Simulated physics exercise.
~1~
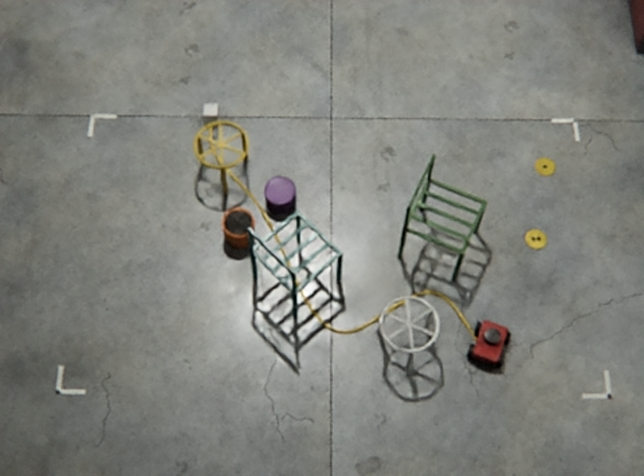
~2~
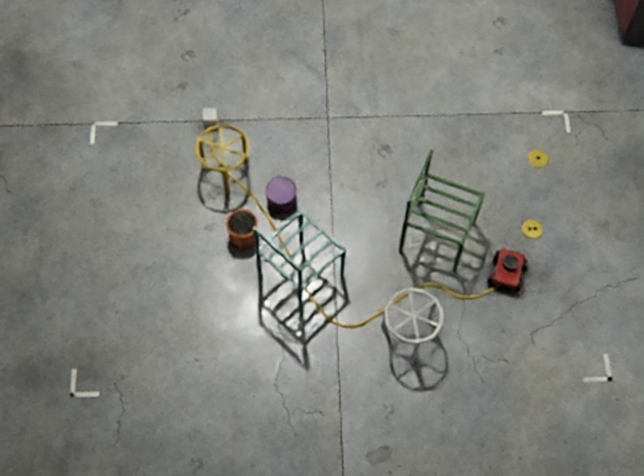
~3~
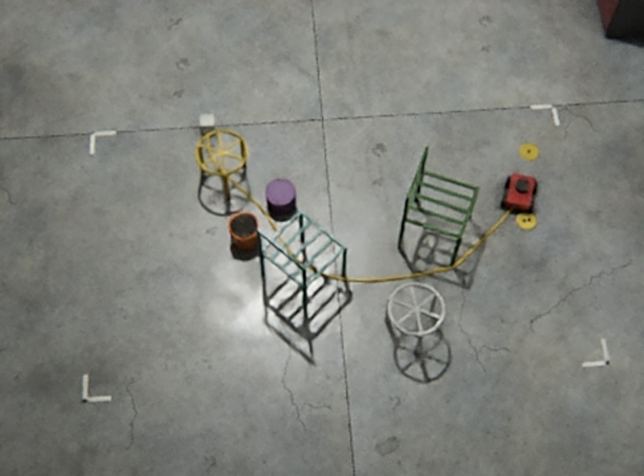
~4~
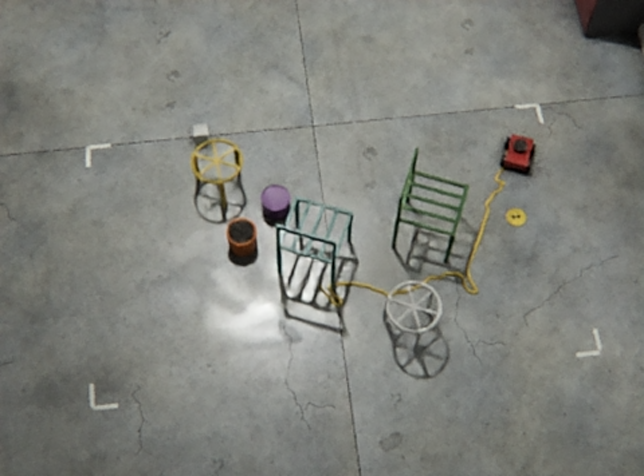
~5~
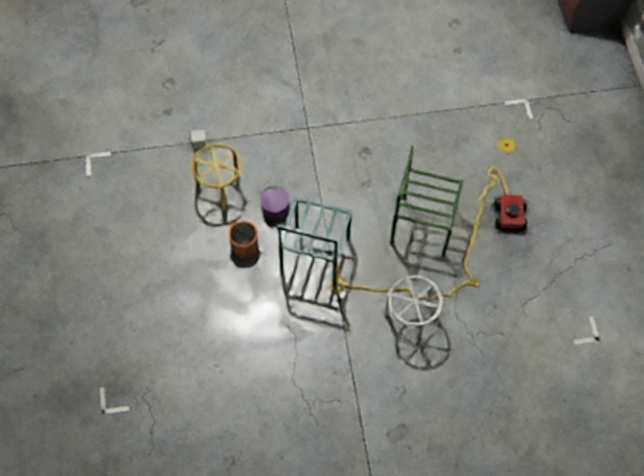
At first, a small red cart sits at the lower right of a concrete floor, trailing a yellow lead past a green chair, a white stool, a teal chair, an orange pot, a purple bucket and a yellow stool. The cart travels upward along the right side, and the lead draws into a smooth curve. As it continues to the upper yellow mark, the teal chair turns and shifts slightly right, and the lead comes loose. The cart then heads back down toward the other mark, ending beside a slack, bent lead, while the other objects remain in place.
